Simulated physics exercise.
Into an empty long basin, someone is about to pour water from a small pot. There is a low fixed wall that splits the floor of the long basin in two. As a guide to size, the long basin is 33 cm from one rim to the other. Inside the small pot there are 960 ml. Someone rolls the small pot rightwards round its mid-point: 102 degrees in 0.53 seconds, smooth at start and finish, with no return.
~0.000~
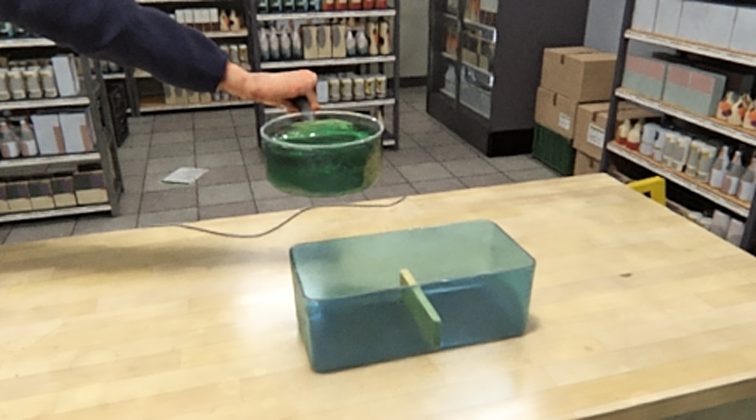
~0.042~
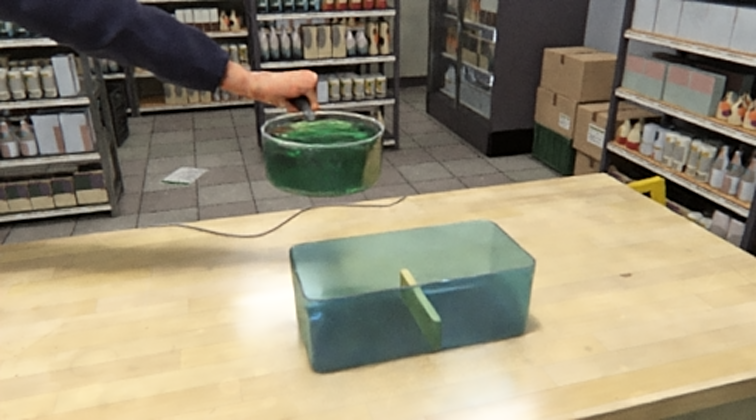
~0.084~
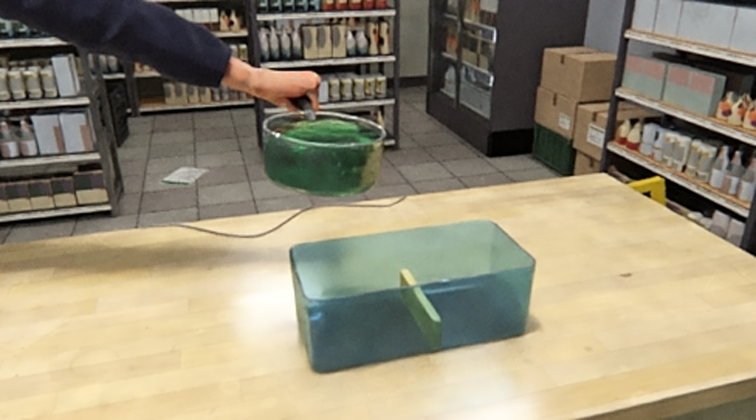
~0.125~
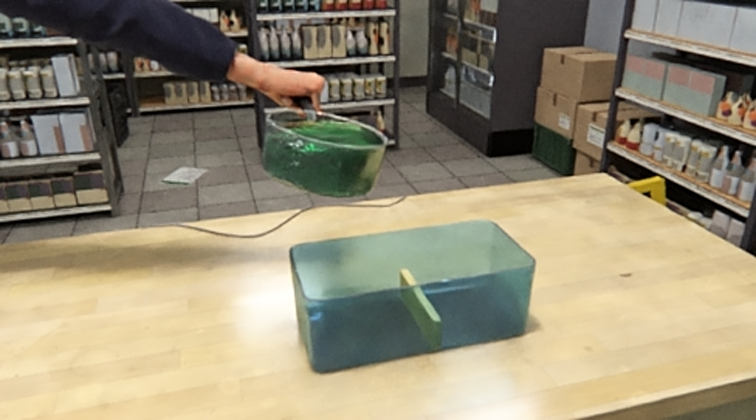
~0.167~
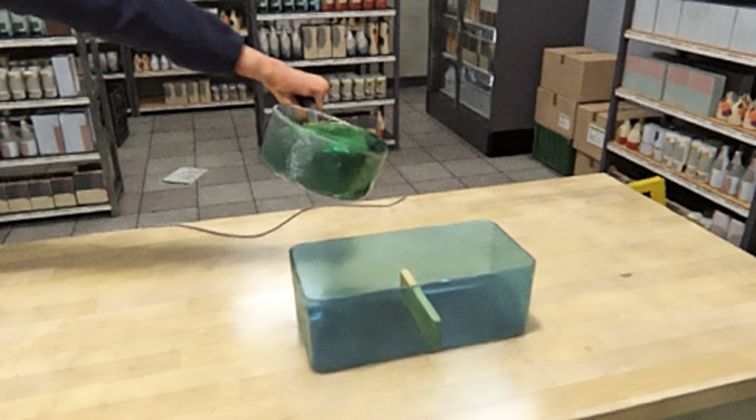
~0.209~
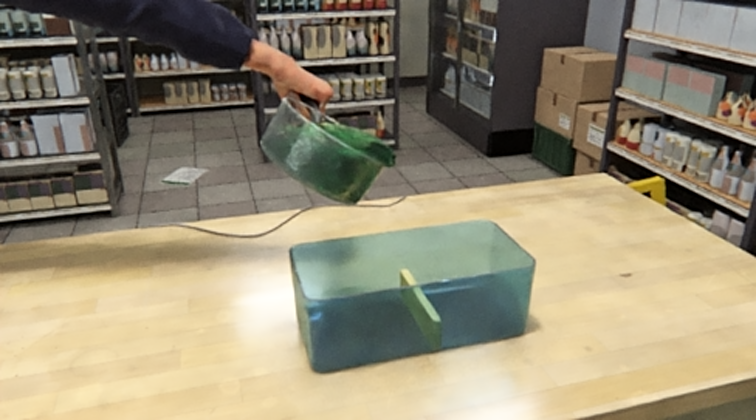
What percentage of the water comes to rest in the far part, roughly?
41 %.
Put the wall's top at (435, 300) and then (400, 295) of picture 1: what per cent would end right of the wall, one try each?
Roughly 30 per cent, then 65 per cent.
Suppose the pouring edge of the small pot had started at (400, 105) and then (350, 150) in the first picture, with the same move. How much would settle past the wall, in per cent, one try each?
It comes to 60 per cent, and then 10 per cent.
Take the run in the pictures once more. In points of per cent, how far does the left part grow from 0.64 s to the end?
That amounts to roughly 12 per cent of the whole.
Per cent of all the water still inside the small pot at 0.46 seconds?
Roughly 20 %.
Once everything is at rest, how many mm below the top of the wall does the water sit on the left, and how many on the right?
The left side gives some 28 mm, the right side some 30 mm.
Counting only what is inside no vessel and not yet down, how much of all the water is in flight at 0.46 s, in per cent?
Share: Roughly 54 per cent.
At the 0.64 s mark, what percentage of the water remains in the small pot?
I'd say some 4 per cent remains.
After 0.46 s the tilt is 97° and 19 per cent is still to pour, 6 is left of the wall and 21 right of it.
After 0.64 s the tilt is 102° and 4 per cent is still to pour, 43 is left of the wall and 45 right of it.
After 0.82 s the tilt is 102° and 1 per cent is still to pour, 52 is left of the wall and 40 right of it.
After 1.03 s the tilt is 102° and 0 per cent is still to pour, 56 is left of the wall and 41 right of it.
In the end 56 per cent lies left of the wall, 41 right of it and 3 outside.
